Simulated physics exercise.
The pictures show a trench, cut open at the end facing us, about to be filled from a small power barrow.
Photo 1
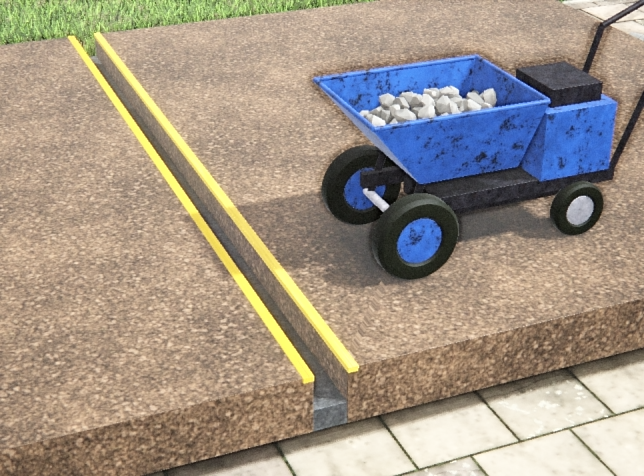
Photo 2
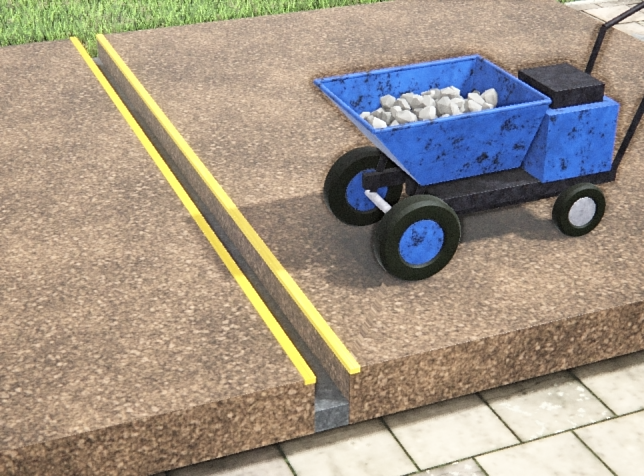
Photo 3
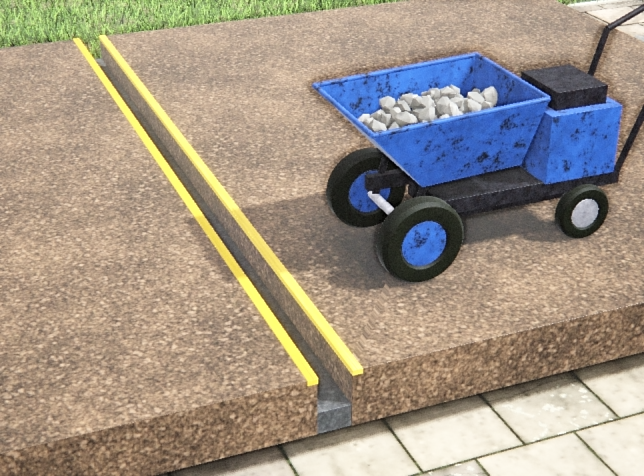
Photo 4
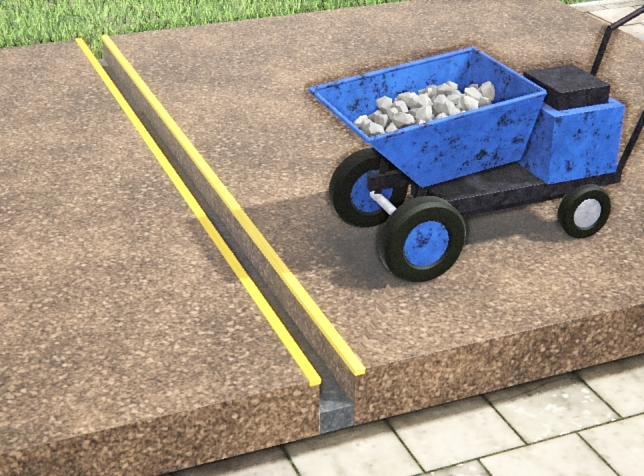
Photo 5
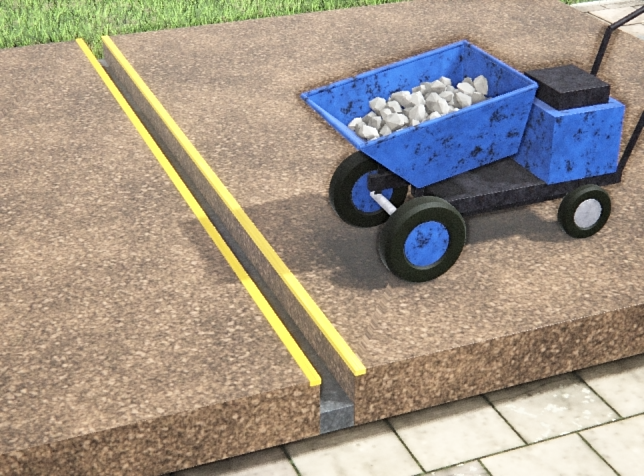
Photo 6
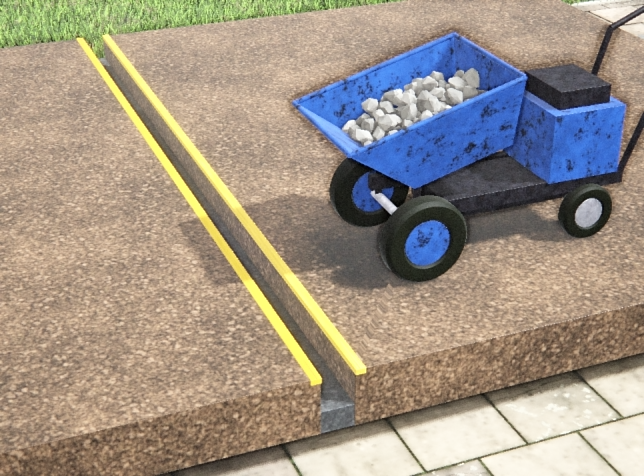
A blue power barrow loaded with pale broken stones stood still beside a narrow, yellow-edged trench, then its skip slowly tilted forward to the left, its back end rising while the wheels stayed put.
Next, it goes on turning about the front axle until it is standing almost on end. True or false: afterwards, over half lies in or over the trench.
False.
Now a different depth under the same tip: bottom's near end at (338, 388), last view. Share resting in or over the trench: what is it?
About 20 %.
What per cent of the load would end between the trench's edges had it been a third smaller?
Around 40 %.
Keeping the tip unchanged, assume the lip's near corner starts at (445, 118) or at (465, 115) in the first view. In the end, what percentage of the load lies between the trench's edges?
You'd get around 20 in a hundred, then 10 in a hundred.
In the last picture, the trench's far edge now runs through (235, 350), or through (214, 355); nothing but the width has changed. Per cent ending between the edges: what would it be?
First one: 90 per cent; second one: 100 per cent.
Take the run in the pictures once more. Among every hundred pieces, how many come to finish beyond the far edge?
I'd estimate about 35 per cent of the load.
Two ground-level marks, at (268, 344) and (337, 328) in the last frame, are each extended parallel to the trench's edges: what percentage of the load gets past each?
About 20 % and 70 %.
Just after the last frame, skip tipped steeply; every one in the skip.
A moment on, skip tipped right over; the larger part in the skip; about a tenth in or heaped over the trench; about a tenth beyond it.
Further on, skip tipped right over; roughly a third in the skip; roughly a third in or heaped over the trench; roughly a third beyond it.
When it is over, skip tipped right over; roughly a third in the skip; roughly a third in or heaped over the trench; roughly a third beyond it.
